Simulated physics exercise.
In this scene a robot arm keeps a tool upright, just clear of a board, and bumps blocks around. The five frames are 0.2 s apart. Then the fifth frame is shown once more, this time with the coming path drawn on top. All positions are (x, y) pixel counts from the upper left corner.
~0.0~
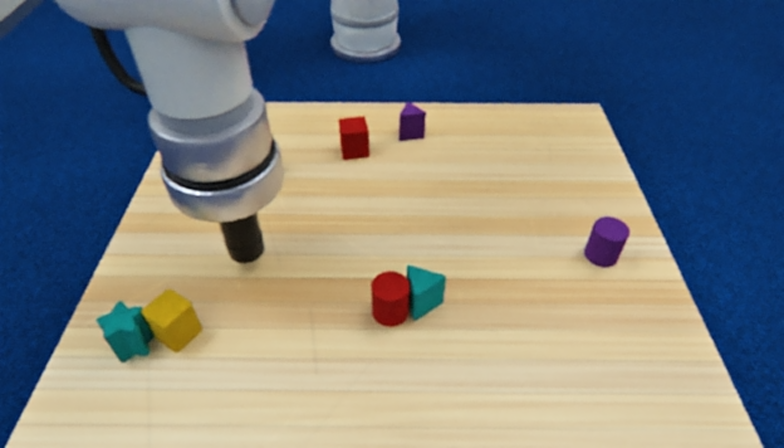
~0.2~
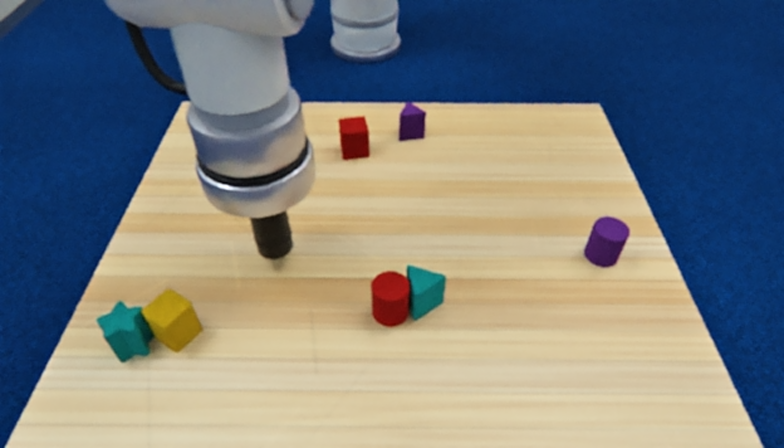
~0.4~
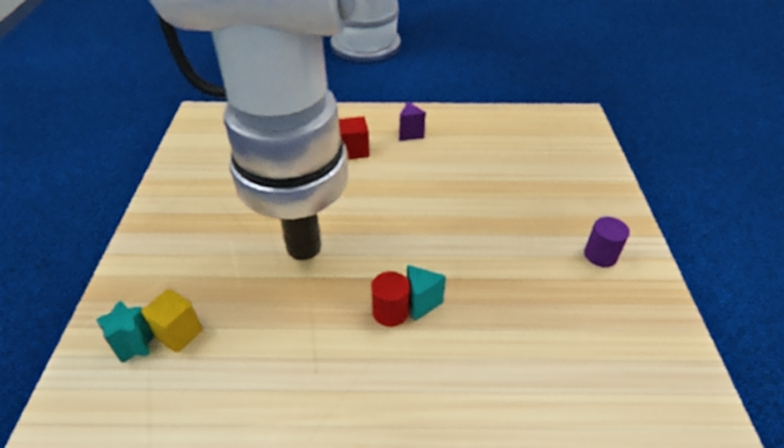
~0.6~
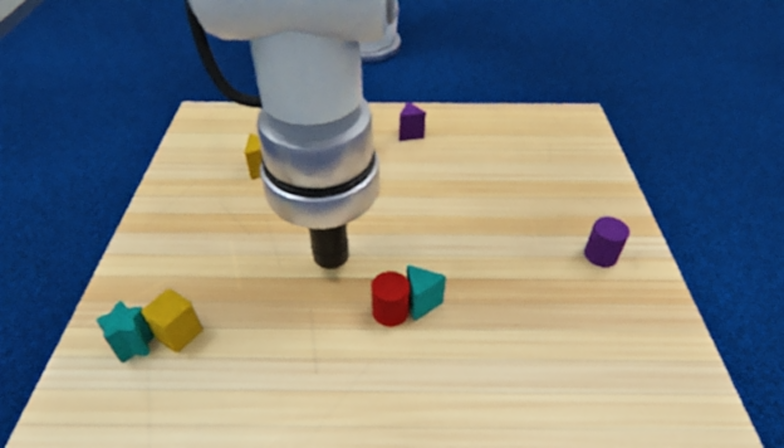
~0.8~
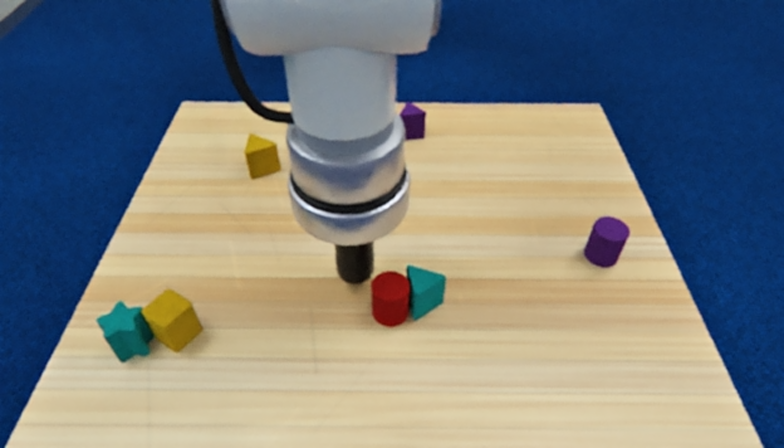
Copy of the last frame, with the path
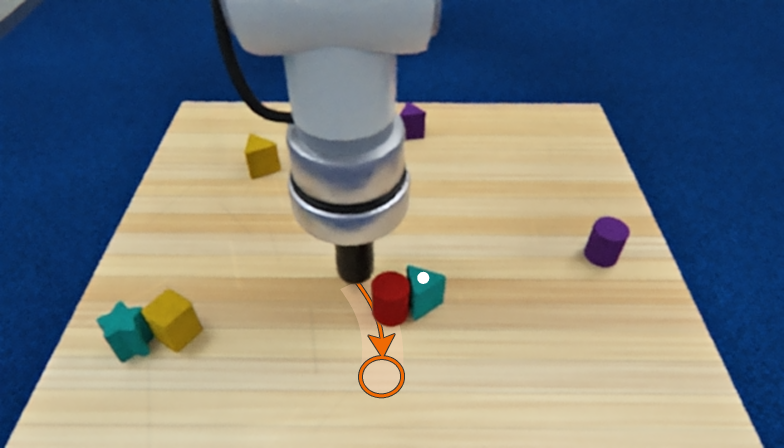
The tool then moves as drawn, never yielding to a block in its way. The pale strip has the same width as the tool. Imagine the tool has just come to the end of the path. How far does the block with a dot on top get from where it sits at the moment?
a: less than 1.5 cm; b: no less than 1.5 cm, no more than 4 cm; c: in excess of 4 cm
Letter a.
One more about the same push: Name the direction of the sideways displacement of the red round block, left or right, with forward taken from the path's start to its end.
Facing from start to end, it will go to the left.
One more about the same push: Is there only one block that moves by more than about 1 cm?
Answer: Yes.
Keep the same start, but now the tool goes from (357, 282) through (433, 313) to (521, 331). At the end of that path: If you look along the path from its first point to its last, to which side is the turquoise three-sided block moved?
The left-hand side.
The drawn path runs from (357, 282) through (373, 308) and (382, 340) to (382, 376); the dot is on the turquoise three-sided block.
What follows on the original path. One third of the way, tool at (373, 298); red round block at (406, 299); turquoise three-sided block at (428, 280), turned 20° anticlockwise.
Two thirds of the way, tool at (382, 331); red round block at (423, 318); turquoise three-sided block at (429, 281), turned 25° anticlockwise.
At the end, tool at (381, 366); red round block at (424, 321); turquoise three-sided block at (429, 281), turned 25° anticlockwise.
